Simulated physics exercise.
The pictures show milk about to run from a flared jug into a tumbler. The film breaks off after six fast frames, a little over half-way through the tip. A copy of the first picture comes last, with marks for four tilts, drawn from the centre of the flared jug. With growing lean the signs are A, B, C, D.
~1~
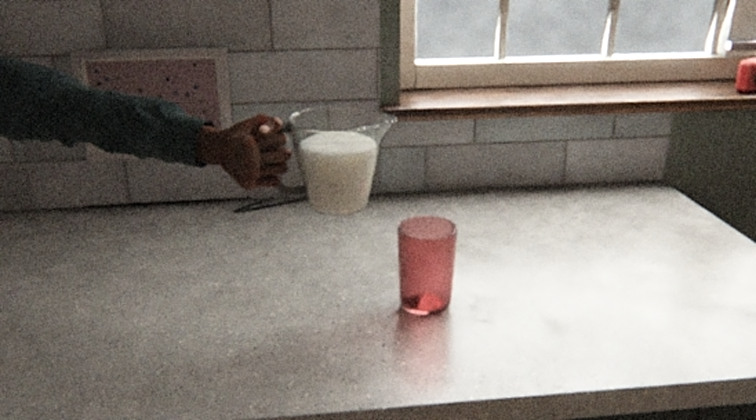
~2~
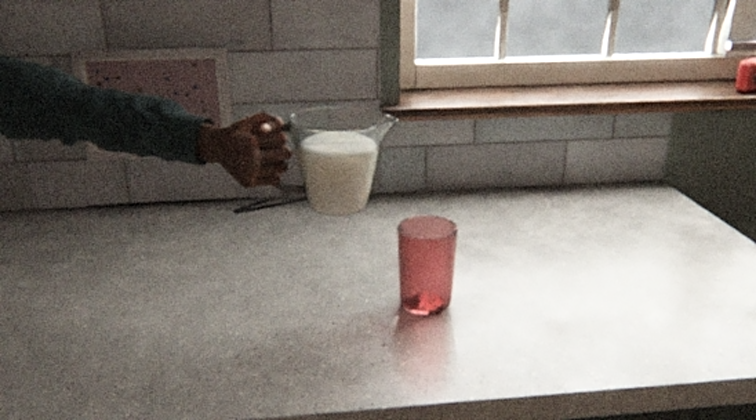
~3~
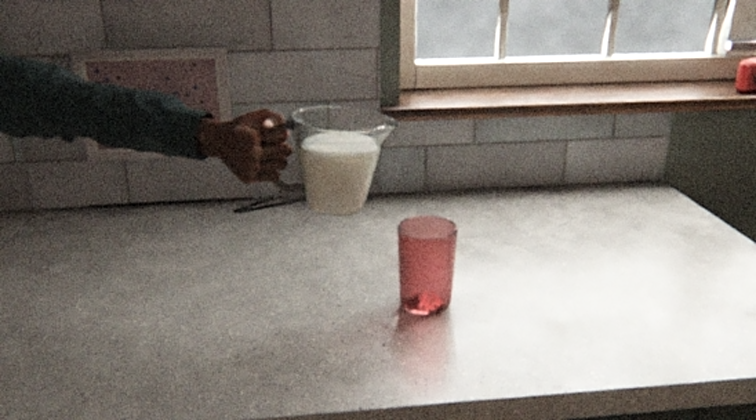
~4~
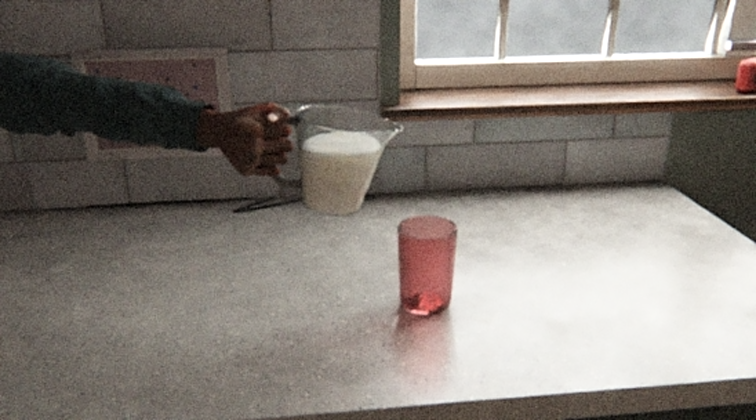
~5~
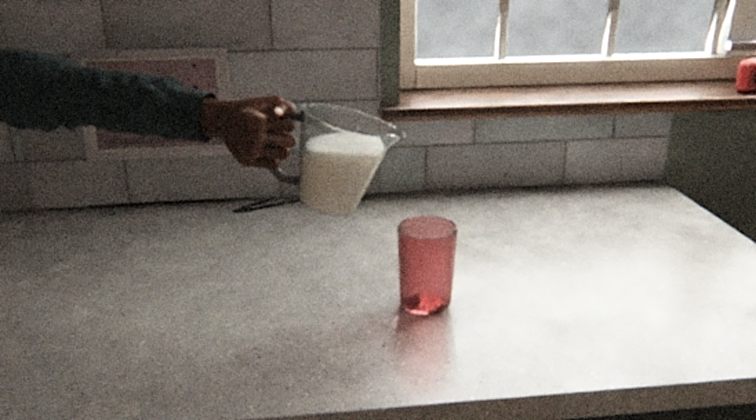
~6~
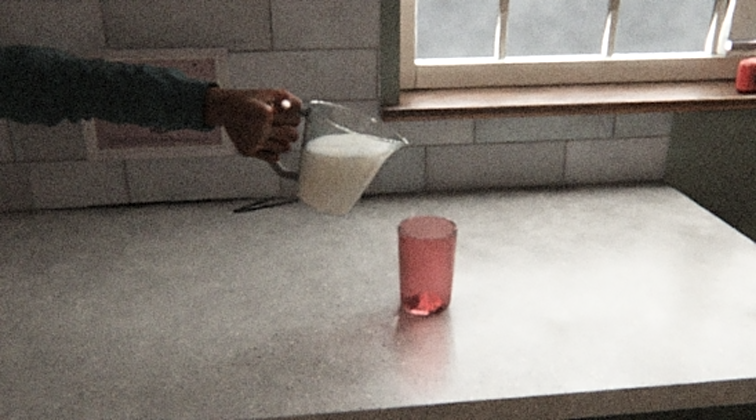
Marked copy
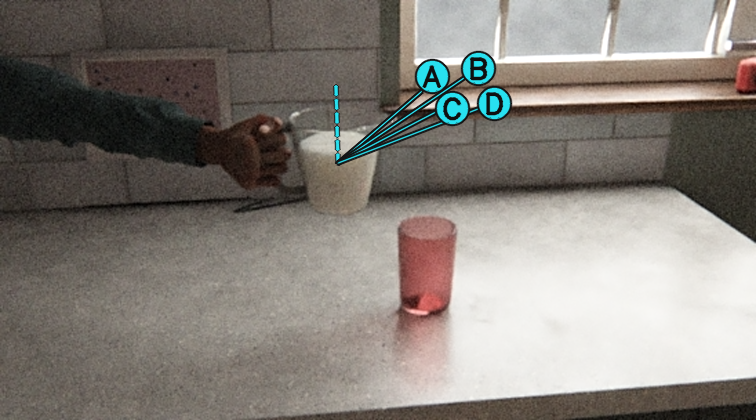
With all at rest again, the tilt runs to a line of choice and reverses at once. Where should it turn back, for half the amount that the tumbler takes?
B beats the others.
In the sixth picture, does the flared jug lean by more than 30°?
No.
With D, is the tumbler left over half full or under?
Over.
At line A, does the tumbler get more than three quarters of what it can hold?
No.
On the marked copy, A at (421, 91); B at (464, 77); C at (434, 112); D at (478, 108).
For line A, the tumbler ends with about 35 % of what it can hold.
For line B, the tumbler ends with about 50 % of what it can hold.
For line C, the tumbler ends with about 66 % of what it can hold.
For line D, the tumbler ends with about 80 % of what it can hold.
